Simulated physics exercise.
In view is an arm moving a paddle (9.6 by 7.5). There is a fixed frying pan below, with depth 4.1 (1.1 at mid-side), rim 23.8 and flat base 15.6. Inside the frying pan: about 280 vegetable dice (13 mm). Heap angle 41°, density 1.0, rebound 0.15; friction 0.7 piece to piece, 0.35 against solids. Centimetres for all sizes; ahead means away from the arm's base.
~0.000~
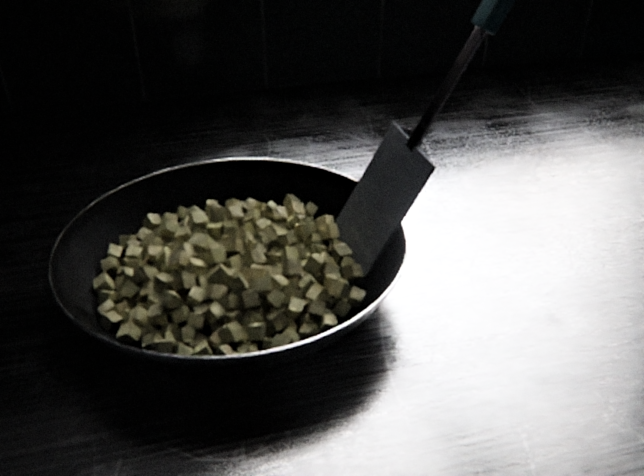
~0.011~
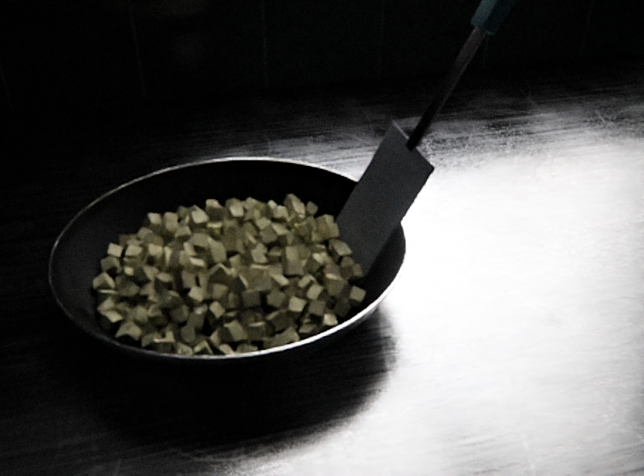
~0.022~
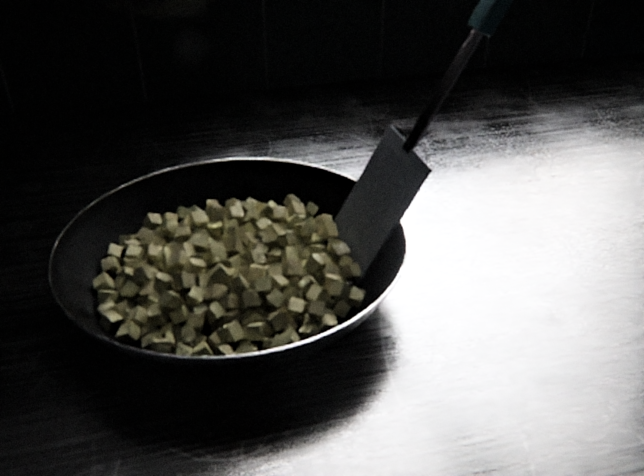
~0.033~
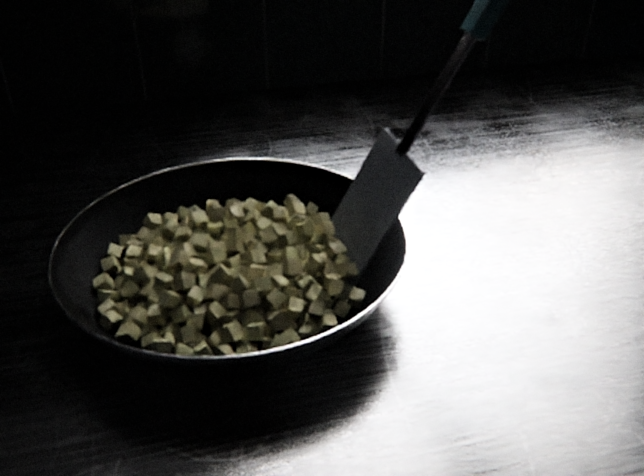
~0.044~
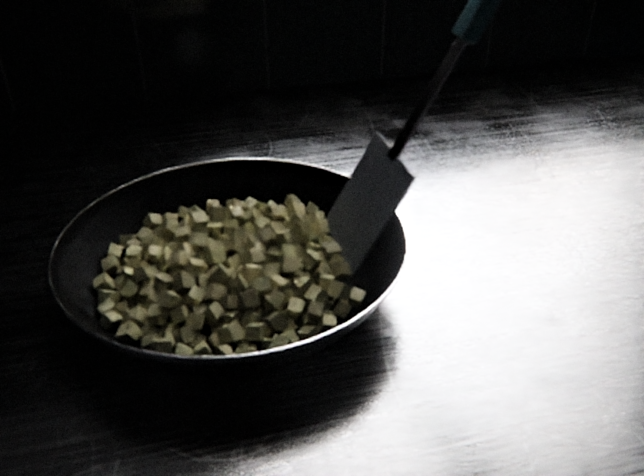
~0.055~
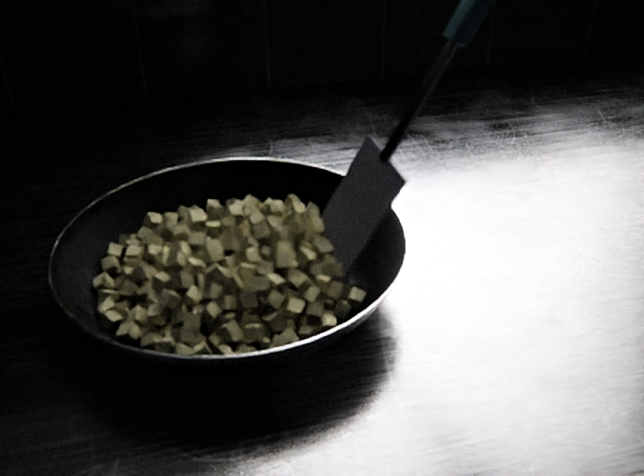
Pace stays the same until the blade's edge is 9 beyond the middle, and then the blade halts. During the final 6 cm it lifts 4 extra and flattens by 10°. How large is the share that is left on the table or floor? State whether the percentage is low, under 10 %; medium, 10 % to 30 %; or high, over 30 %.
The percentage is high.
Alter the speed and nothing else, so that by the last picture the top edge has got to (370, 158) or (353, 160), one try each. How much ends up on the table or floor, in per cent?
That comes to about 45 and about 50 percent, in that order.
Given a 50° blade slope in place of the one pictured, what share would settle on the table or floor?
Estimate for that slope: Some 35 per cent.
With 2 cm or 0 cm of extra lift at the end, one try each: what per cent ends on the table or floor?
Try one gives about 45 in a hundred, try two about 40 in a hundred.
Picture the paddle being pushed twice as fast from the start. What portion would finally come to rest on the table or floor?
Approx. 45 per cent.
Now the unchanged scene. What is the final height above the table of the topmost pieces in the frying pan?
Peak at rest, approximately 5.0 centimetres.
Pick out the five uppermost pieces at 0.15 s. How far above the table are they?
5 cm.
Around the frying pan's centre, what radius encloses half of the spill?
18 cm.
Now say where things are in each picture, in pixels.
In the first frame, paddle top edge at (413, 143), sloping 61°; upper third of the load around (235, 256), from x 105 to 355, top at y 200; 283 in the frying pan.
In the second frame, paddle top edge at (413, 143), sloping 61°; upper third of the load around (235, 256), from x 105 to 355, top at y 200.
In the third frame, paddle top edge at (410, 145), sloping 61°; upper third of the load around (237, 256), from x 105 to 355, top at y 200.
In the fourth frame, paddle top edge at (403, 149), sloping 61°; upper third of the load around (245, 256), from x 105 to 355, top at y 200.
In the fifth frame, paddle top edge at (395, 153), sloping 61°; upper third of the load around (244, 255), from x 105 to 355, top at y 200.
In the sixth frame, paddle top edge at (386, 155), sloping 61°; upper third of the load around (244, 254), from x 105 to 355, top at y 200; 283 in the frying pan.
After 0.15 s, sloping 61°, highest piece 5 above the table; 283 in the frying pan.
After 0.25 s, sloping 58°, highest piece 8 above the table; 260 in the frying pan, 23 on the blade or in flight.
After 0.50 s, sloping 51°, highest piece 5 above the table; 173 in the frying pan, 109 on the table or floor, 1 on the blade or in flight.
After 1.55 s, sloping 51°, highest piece 5 above the table; 173 in the frying pan, 110 on the table or floor.
At rest, 173 in the frying pan, 110 on the table or floor. That is 39 % on the table or floor.
